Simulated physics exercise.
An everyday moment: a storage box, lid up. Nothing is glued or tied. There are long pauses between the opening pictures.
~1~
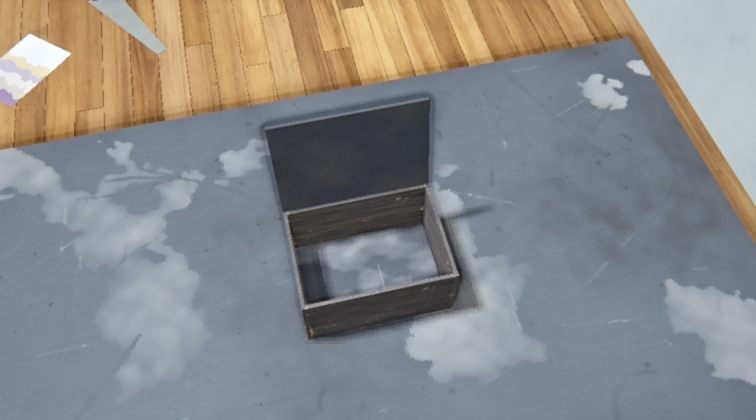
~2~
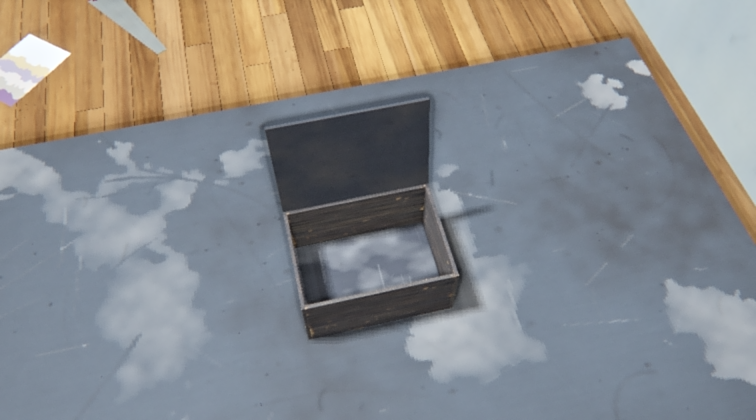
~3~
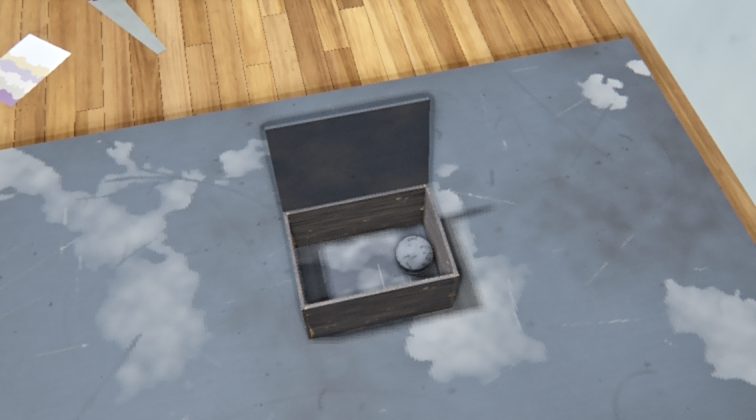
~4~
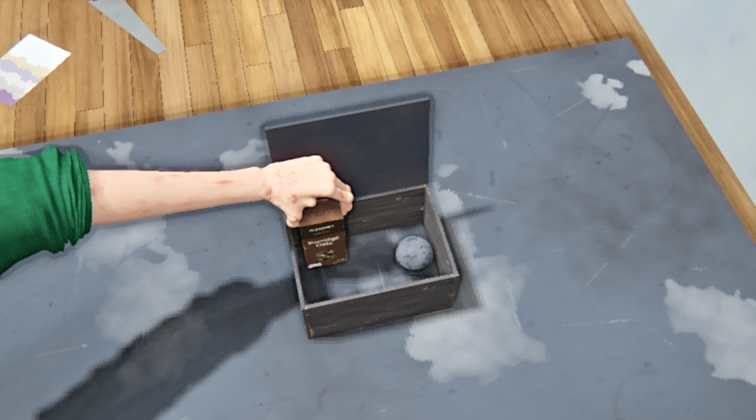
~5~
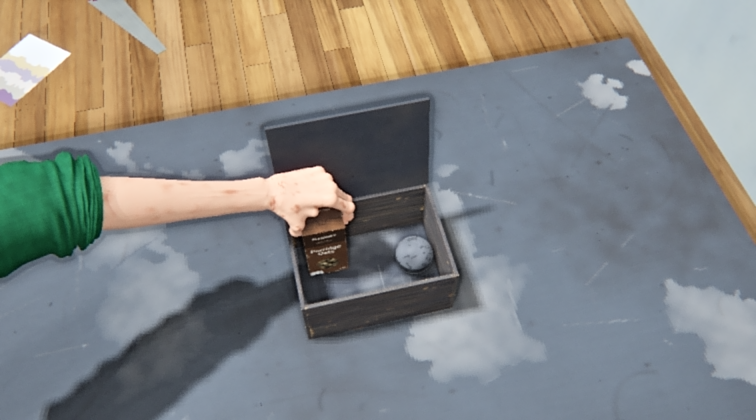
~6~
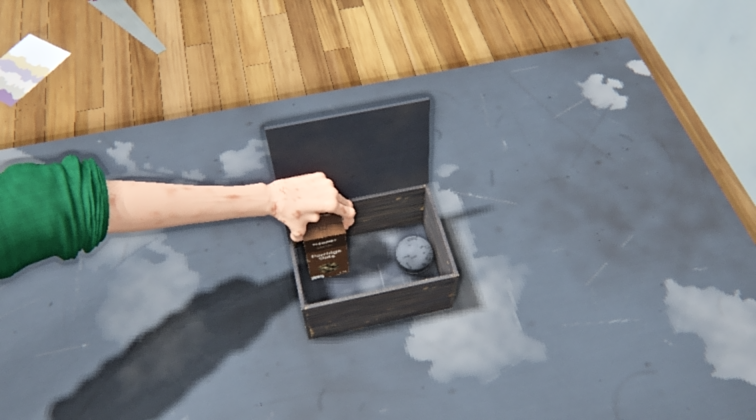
A hand in a green sleeve reaches in from the left and lowers a brown carton into the left side of an open dark wooden box, still gripping it. Before that the box holds nothing, then a grey ball appears in its right side. The still camera looks down on a blue-grey surface with pale cloudy patches, wooden planks, a saw blade and a patterned card behind.
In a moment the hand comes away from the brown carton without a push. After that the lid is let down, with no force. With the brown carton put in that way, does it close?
Here the lid will not close.
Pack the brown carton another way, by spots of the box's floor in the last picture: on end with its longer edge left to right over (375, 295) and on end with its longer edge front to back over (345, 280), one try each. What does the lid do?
First try: It stays ajar; second try: It stays ajar.
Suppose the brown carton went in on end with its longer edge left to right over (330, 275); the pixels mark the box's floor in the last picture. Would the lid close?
Then it will not close.
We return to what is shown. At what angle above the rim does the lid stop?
About 40°.
Then, 1.10 s later than the last frame, lid starting down.
Then, 1.60 s later than the last frame, lid 60° above the rim.
Then, 3.10 s later than the last frame, lid 46° above the rim.
When it is over, lid 39° above the rim; both as before. End places, in pixels of the last picture, brown carton near (326, 250).
